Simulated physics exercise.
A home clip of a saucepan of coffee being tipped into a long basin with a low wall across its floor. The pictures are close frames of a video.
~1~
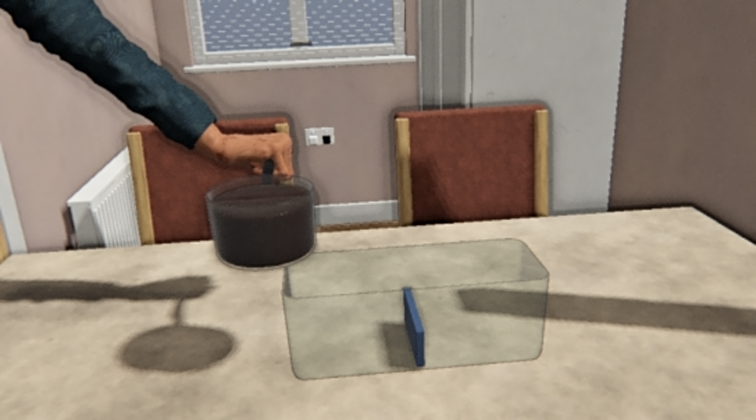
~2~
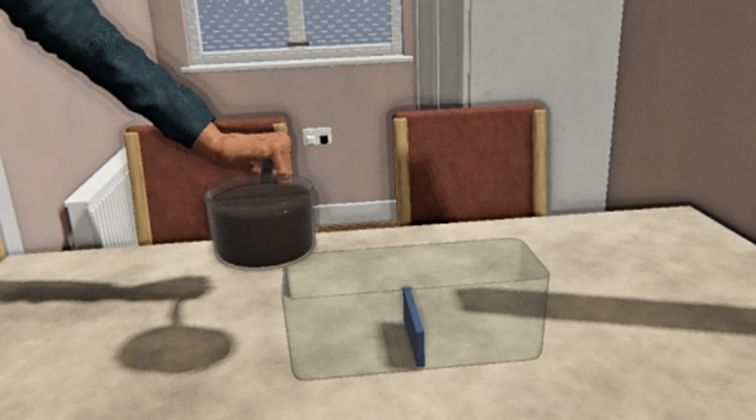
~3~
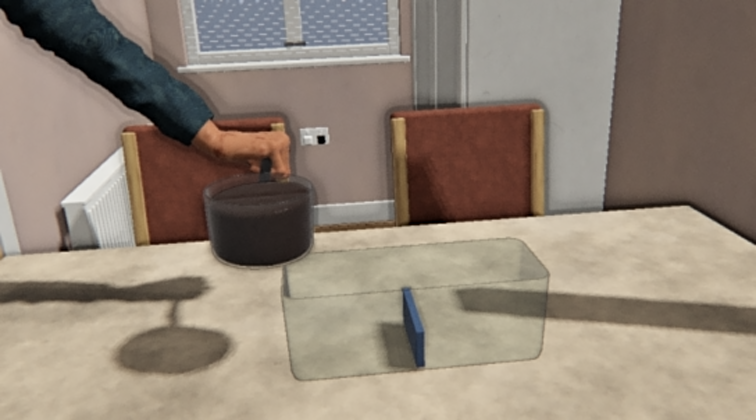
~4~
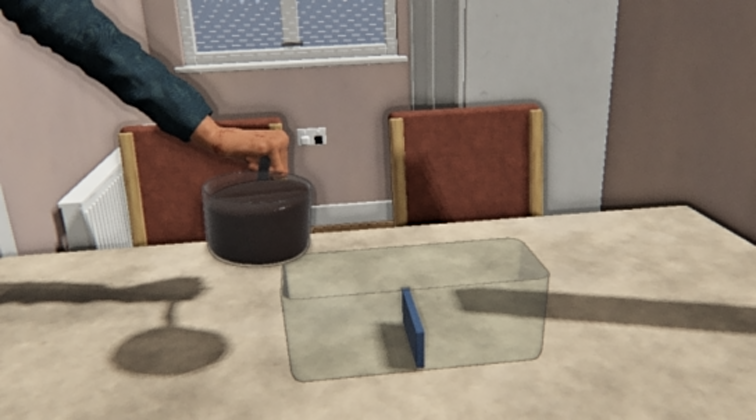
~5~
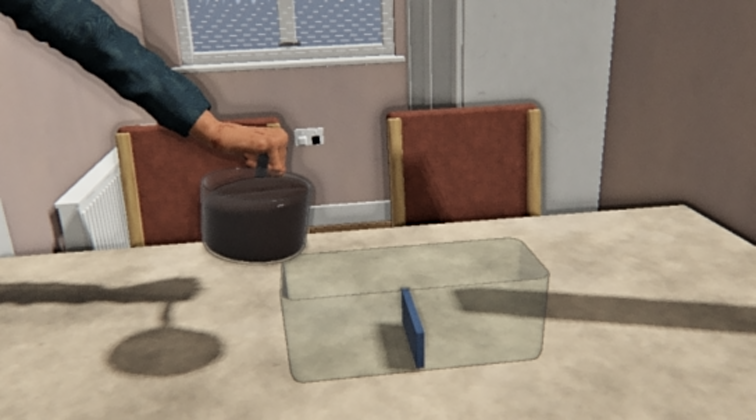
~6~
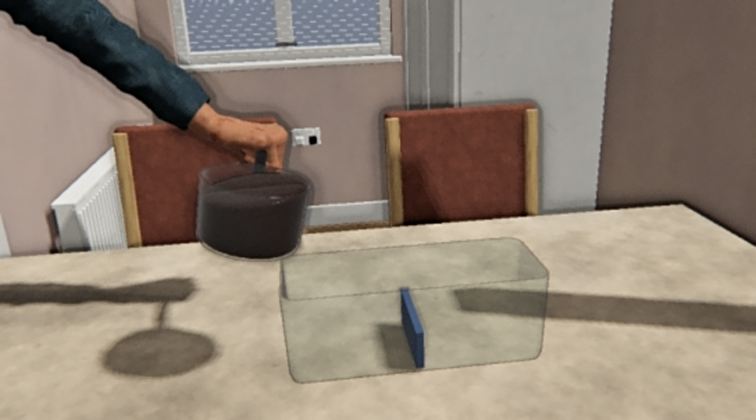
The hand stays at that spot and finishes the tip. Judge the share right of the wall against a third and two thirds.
The share right of the wall is between a third and two thirds.
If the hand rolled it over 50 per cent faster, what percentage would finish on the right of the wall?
Roughly 50 in a hundred.
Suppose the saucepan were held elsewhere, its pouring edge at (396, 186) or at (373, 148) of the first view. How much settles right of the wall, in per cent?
The first gives 90 %, the second 90 %.
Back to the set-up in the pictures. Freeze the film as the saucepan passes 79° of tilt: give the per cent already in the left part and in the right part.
Near 5 on the left, 0 on the right.
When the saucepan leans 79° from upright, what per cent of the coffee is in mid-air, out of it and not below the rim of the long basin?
Close to 35 per cent.
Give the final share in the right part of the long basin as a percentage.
Close to 45 per cent.
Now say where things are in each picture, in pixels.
Tilt 0°; pouring edge (313, 188); surface from (212, 202) to (313, 195); the long basin's rim runs from (284, 277) to (535, 258); the wall's top is at (413, 309), in the first frame.
Tilt 1°; pouring edge (313, 188); surface from (211, 202) to (312, 194), in the second frame.
Tilt 2°; pouring edge (312, 188); surface from (209, 201) to (311, 192), in the third frame.
Tilt 5°; pouring edge (312, 188); surface from (207, 200) to (310, 190), in the fourth frame.
Tilt 8°; pouring edge (311, 188); surface from (205, 198) to (309, 187), in the fifth frame.
Tilt 12°; pouring edge (310, 188); surface from (202, 192) to (308, 184), in the sixth frame.
A moment on, the saucepan is tipped on its side and 62 per cent is still to pour, 5 is left of the wall and 0 right of it.
Next, the saucepan is tipped right over and 7 per cent is still to pour, 30 is left of the wall and 42 right of it.
Then the saucepan is tipped right over and 0 per cent is still to pour, 49 is left of the wall and 47 right of it.
Later the saucepan is tipped right over and 0 per cent is still to pour, 50 is left of the wall and 47 right of it.
At rest 50 per cent lies left of the wall, 47 right of it and 2 outside.
